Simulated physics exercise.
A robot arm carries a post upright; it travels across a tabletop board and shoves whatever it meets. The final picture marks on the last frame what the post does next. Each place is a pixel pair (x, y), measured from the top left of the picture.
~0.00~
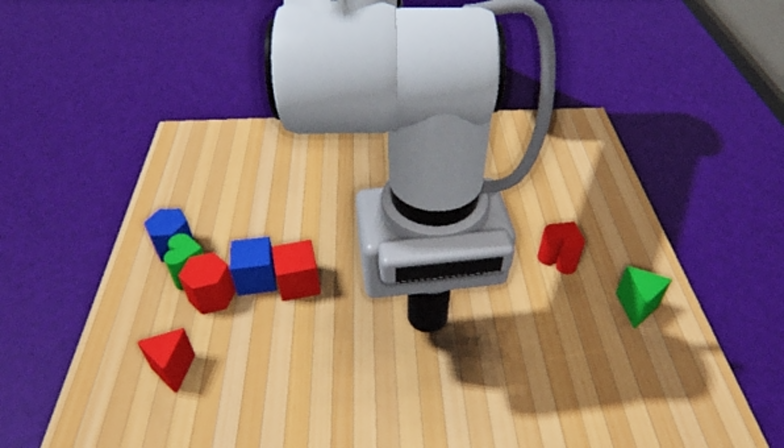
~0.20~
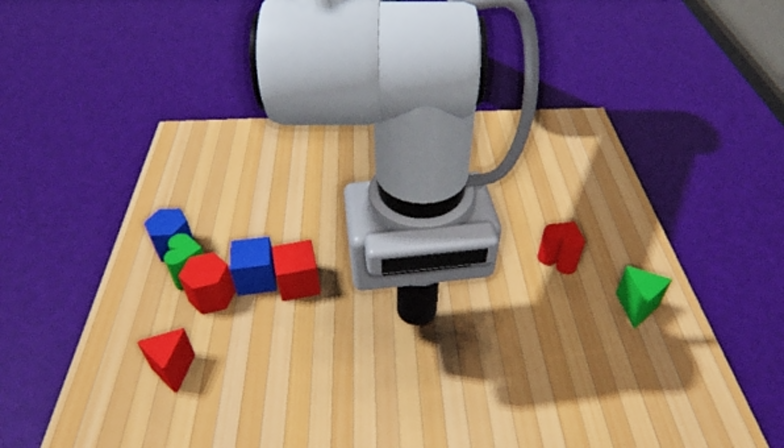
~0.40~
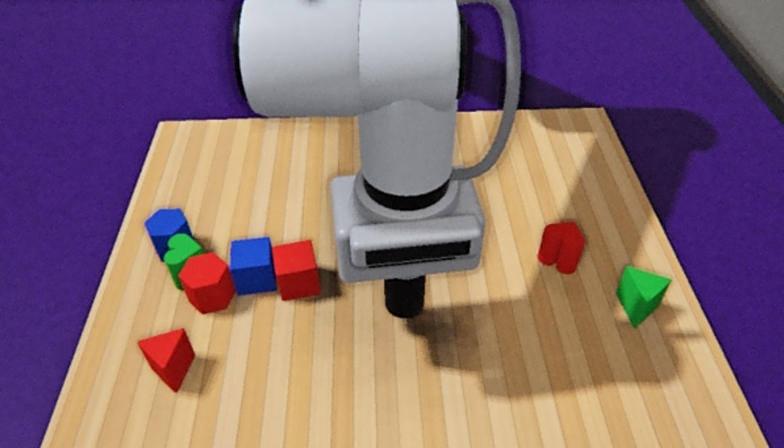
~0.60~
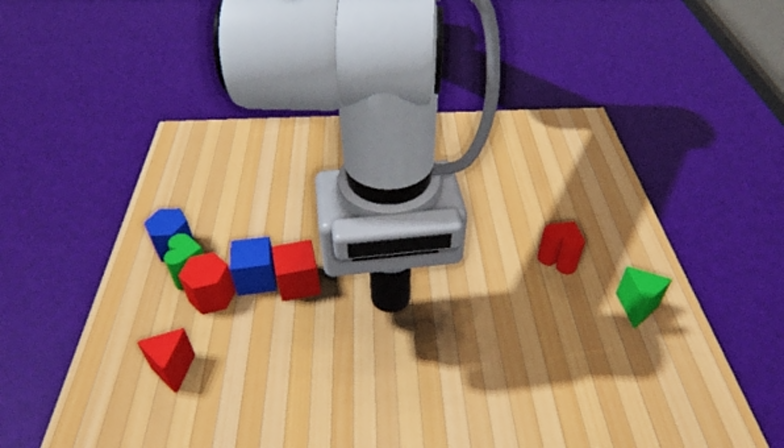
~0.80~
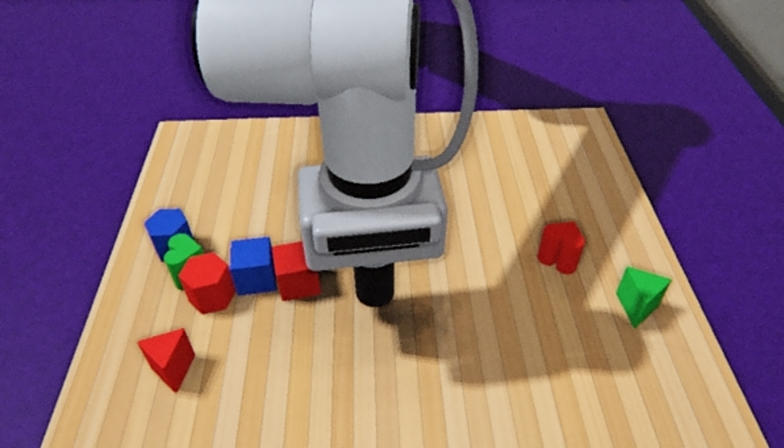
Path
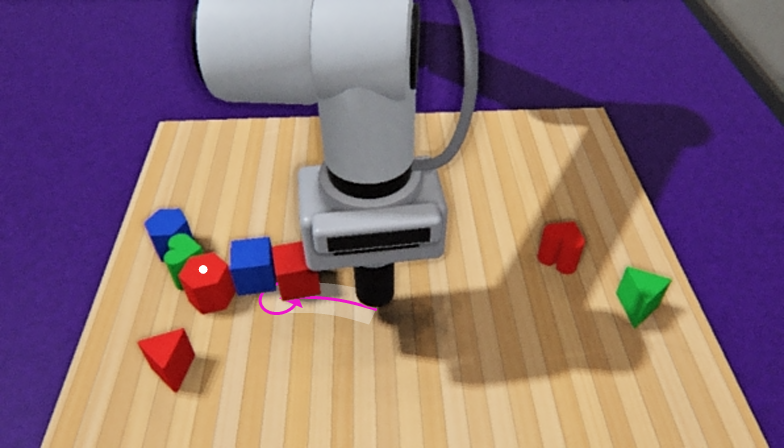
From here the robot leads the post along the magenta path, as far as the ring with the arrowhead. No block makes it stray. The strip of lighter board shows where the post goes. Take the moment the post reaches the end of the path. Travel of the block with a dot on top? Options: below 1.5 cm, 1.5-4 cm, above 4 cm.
Short, under 1.5 cm.
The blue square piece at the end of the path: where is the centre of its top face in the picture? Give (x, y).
It comes to (221, 236).
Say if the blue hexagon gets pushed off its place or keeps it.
At the end, its place is the same.
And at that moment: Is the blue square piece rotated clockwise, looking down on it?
In short: No.
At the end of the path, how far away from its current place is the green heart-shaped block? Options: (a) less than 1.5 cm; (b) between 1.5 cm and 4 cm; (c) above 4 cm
Choice a: Less than 1.5 cm.
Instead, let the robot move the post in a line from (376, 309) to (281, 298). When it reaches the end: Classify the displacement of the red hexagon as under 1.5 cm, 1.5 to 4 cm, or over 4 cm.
The move is short, under 1.5 cm.
Drawn move, from (376, 309) through (328, 299) to (279, 298); the dot is on the red hexagon.
On the path given first. Halfway along, post (325, 281); blue square piece (245, 250); red square piece (287, 253).
At the end, post (275, 281); blue hexagon still; green heart-shaped block (176, 248), turned 15° clockwise; red hexagon (192, 270), turned 20° anticlockwise; blue square piece (221, 236), turned 50° anticlockwise; red square piece (266, 243), turned 75° clockwise.
